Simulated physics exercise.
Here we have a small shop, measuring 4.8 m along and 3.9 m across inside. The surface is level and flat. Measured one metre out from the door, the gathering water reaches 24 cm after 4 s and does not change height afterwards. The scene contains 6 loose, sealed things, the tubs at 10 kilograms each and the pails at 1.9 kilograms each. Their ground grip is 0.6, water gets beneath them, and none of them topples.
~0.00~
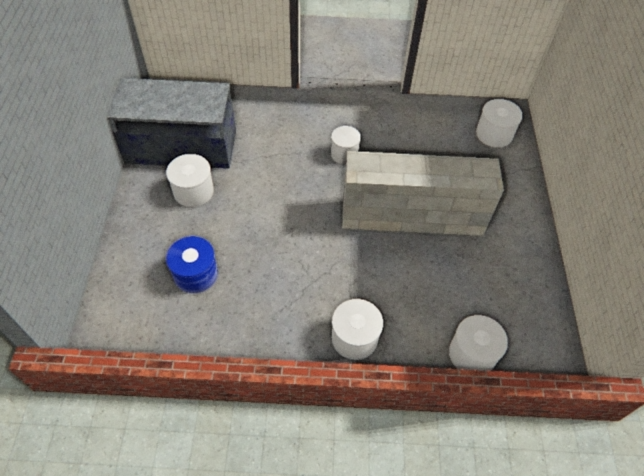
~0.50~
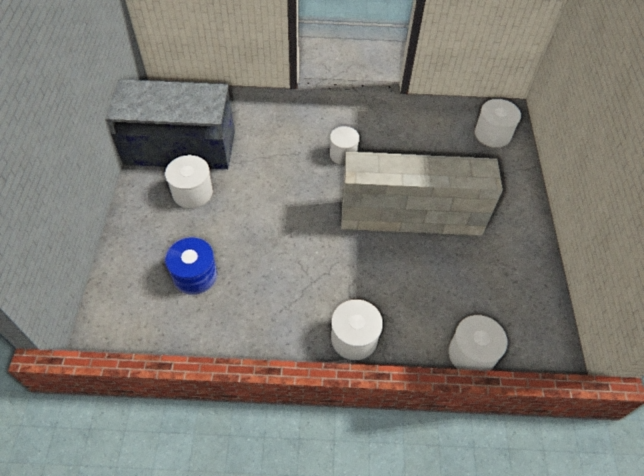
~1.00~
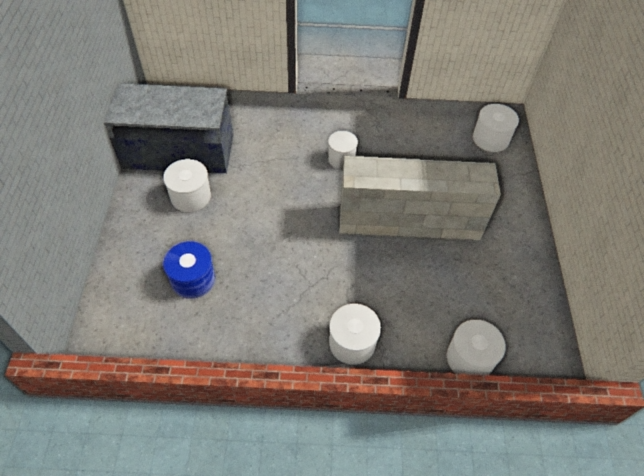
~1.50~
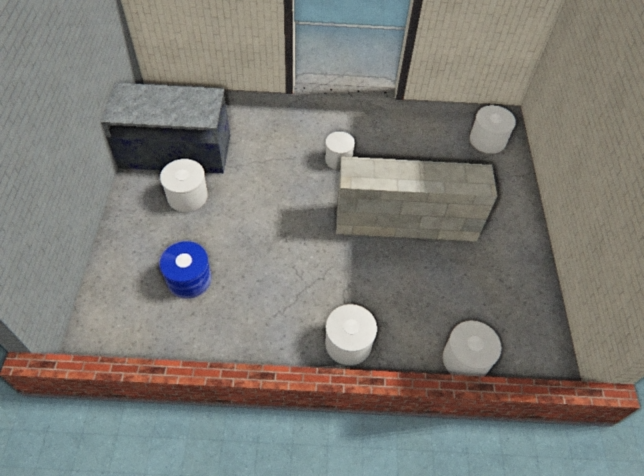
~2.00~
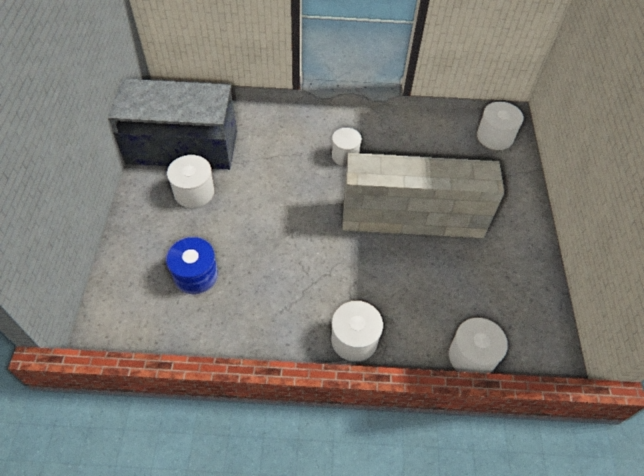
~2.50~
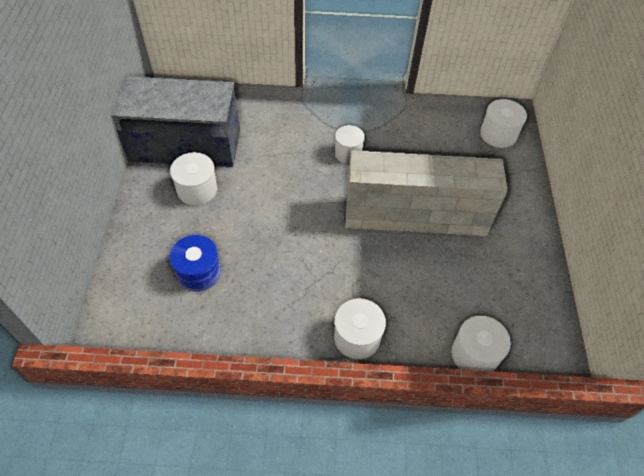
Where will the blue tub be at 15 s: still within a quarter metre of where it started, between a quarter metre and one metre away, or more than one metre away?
A short shift.
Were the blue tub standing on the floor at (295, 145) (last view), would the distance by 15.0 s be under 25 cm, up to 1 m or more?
Looks like it is swept a long way.
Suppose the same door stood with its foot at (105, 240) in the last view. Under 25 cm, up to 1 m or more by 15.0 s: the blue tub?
You'd see the blue tub wander off a long way.
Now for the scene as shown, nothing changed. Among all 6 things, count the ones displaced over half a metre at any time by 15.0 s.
It works out to 6.
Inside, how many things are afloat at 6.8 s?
Count: 1.
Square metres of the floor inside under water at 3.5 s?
Roughly 3.0 m2.
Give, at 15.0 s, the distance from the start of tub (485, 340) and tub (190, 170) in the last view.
The first is 100 cm from its start, the second 100 cm.
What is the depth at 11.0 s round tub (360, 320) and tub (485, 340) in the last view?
Around 8 cm and 10 cm.
After 3.5 s the blue tub is near (194, 254), 0.0 m from its start, aground; 0 afloat.
After 6.8 s the blue tub is near (137, 304), 0.7 m from its start, aground; 1 afloat.
After 11.0 s the blue tub is near (137, 190), 1.0 m from its start, afloat; 6 afloat.
After 15.0 s the blue tub is near (233, 303), 0.7 m from its start, afloat; 6 afloat.
